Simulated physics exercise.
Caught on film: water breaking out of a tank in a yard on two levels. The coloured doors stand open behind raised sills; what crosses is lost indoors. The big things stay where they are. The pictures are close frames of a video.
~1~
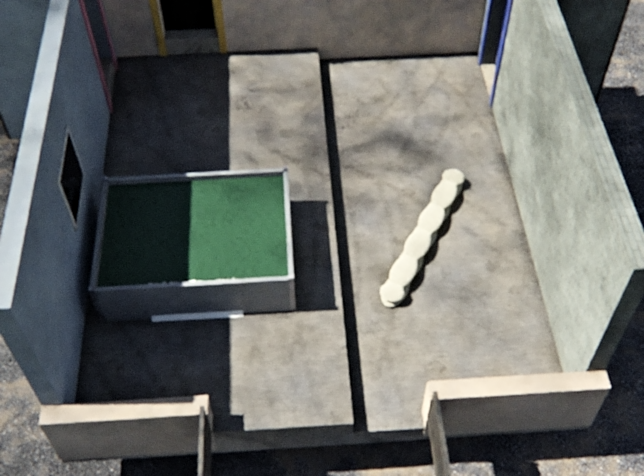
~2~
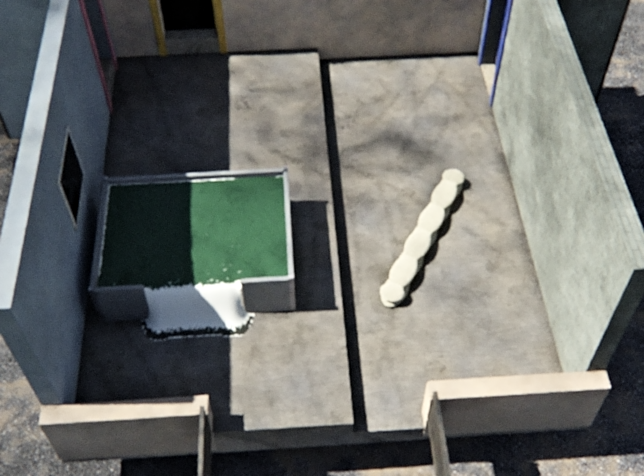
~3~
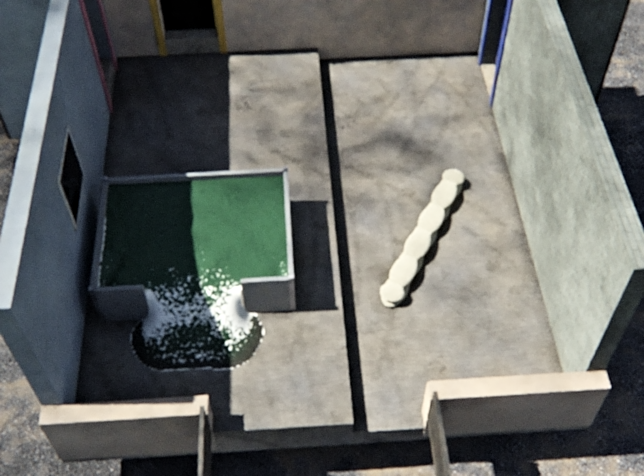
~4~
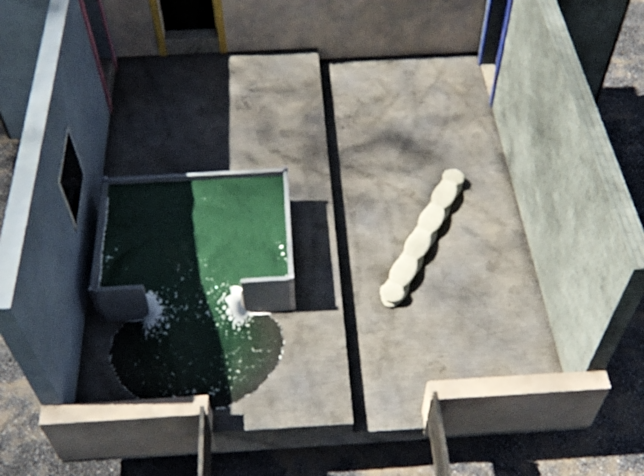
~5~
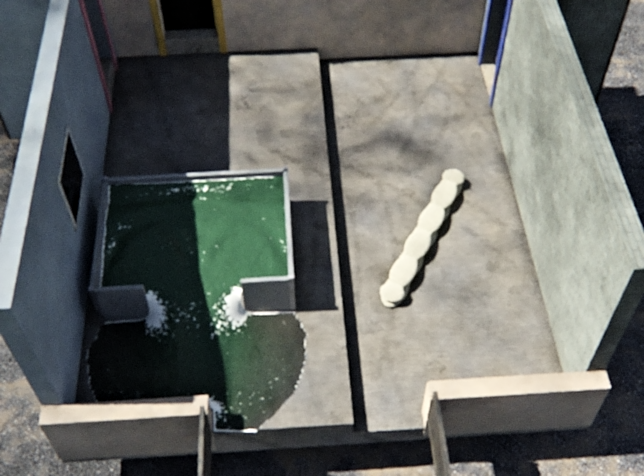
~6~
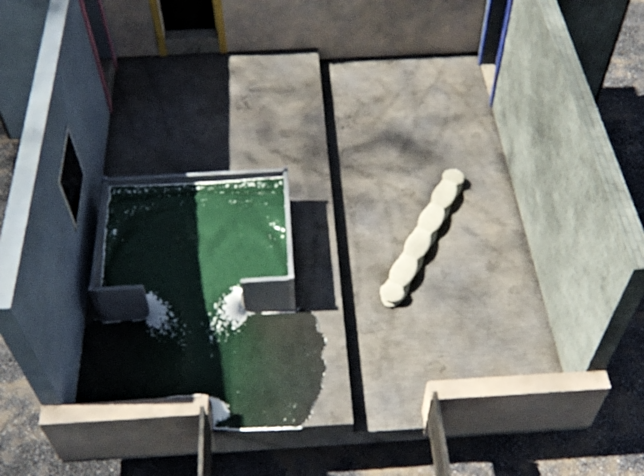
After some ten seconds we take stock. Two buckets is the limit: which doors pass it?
One by one: The blue door admits no more than that; the pink door admits no more than that; the yellow door admits no more than that.
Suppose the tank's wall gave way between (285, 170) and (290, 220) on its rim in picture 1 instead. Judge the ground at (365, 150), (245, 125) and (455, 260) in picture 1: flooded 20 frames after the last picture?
As listed: Under water, free of water, under water.
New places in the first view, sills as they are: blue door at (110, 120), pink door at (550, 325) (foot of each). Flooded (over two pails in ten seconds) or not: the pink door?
Then: Pink keeps below it.
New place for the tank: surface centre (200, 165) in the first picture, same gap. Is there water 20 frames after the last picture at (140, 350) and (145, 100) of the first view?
In that order: Flooded, no water.
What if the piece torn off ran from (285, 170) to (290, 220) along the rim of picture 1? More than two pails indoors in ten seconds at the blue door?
One by one: Blue door takes more.
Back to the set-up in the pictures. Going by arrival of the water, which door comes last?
The one in blue.
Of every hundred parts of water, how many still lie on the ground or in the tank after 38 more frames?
Some 60 per cent.
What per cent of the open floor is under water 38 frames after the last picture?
Close to 40 %.
A moment on, water covers 10 % of the floor; the blue door not reached, the pink door not reached, the yellow door not reached.
Next, water covers 15 % of the floor; the blue door not reached, the pink door not reached, the yellow door not reached.
Then, water covers 25 % of the floor; the blue door not reached, the pink door wet at the sill, nothing in, the yellow door not reached.
Later, water covers 40 % of the floor; the blue door not reached, the pink door wet at the sill, nothing in, the yellow door wet at the sill, nothing in.
In the end, water covers 60 % of the floor; the blue door wet at the sill, nothing in, the pink door wet at the sill, nothing in, the yellow door wet at the sill, nothing in.
